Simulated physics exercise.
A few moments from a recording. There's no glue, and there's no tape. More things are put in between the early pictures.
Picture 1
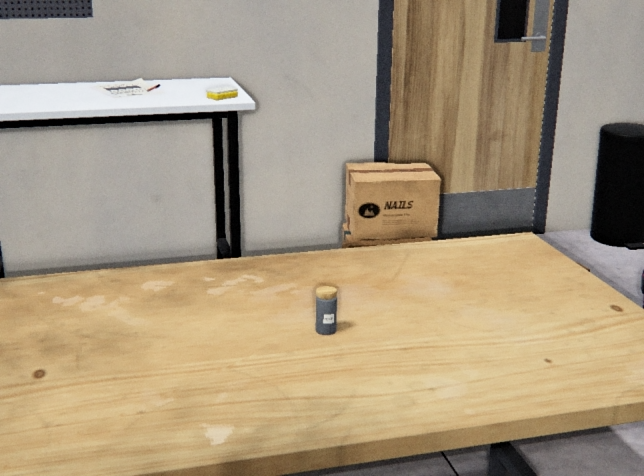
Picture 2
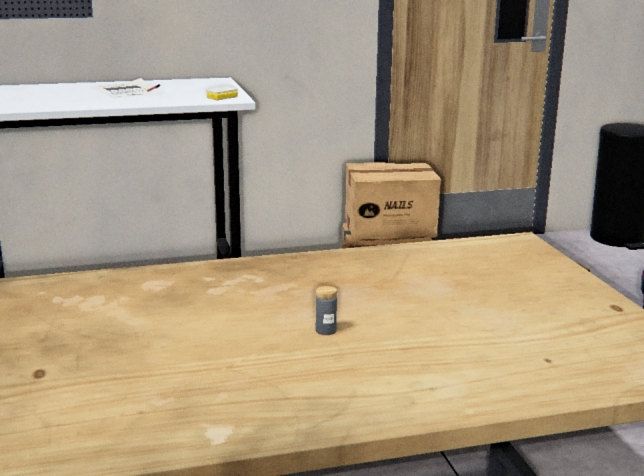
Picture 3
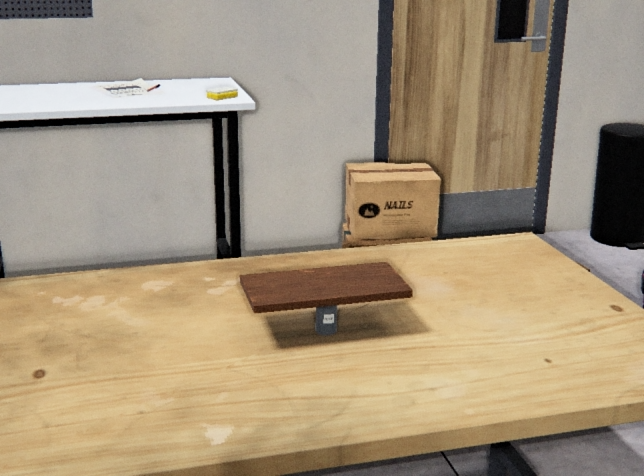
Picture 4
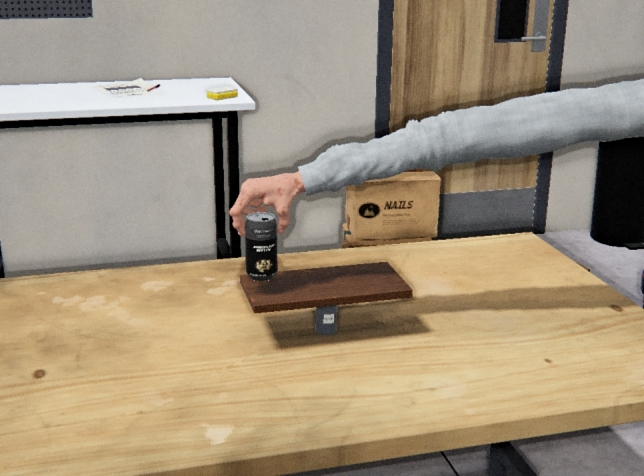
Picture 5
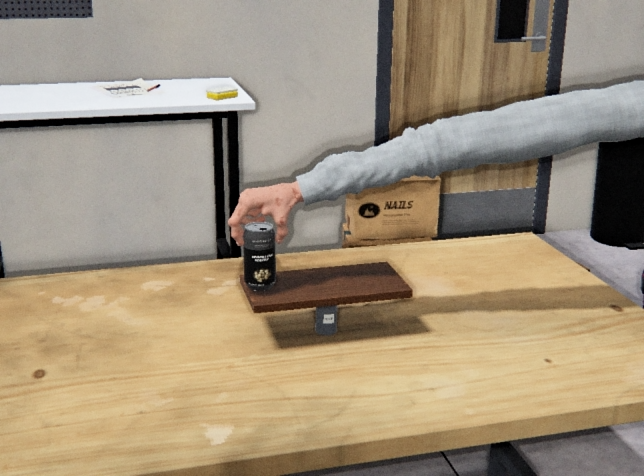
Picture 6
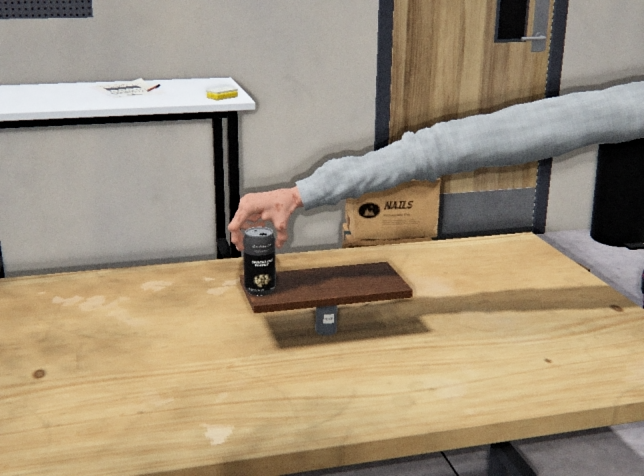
On a wooden table, a small grey container stood alone, then a brown board lay across its top, and a hand reached in from the right and lowered a black can onto the board's left end.
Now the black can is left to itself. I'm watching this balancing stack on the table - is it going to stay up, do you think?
It is going to go wrong.
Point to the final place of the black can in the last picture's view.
End position: Approximately (212, 311).
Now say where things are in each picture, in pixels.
The last thing is not in view yet, in the first picture.
The last thing is not in view yet, in the second picture.
The last thing is not in view yet; brown board (325, 286), in the third picture.
Still above its spot; black can (261, 247); brown board (325, 286), in the fourth picture.
Still above its spot; black can (259, 257); brown board (325, 286), in the fifth picture.
In place under the hand; black can (260, 262); brown board (325, 286), in the sixth picture.
Then, 0.30 s past the last view, black can now fallen; brown board rocked 34° from its first pose.
Then, 0.70 s past the last view, brown board rocked 12° from its first pose; grey shaker rocked 4° from its first pose.
Then, 1.00 s past the last view, grey shaker rocked 61° from its first pose; brown board rocked 27° from its first pose.
Then, 1.20 s past the last view, brown board now fallen; grey shaker on its side.
Finally, fallen, brown board and black can; down or leaning hard in the stack, grey shaker. Final places as the last picture's camera would see them, black can near (212, 311). The stack gives way.
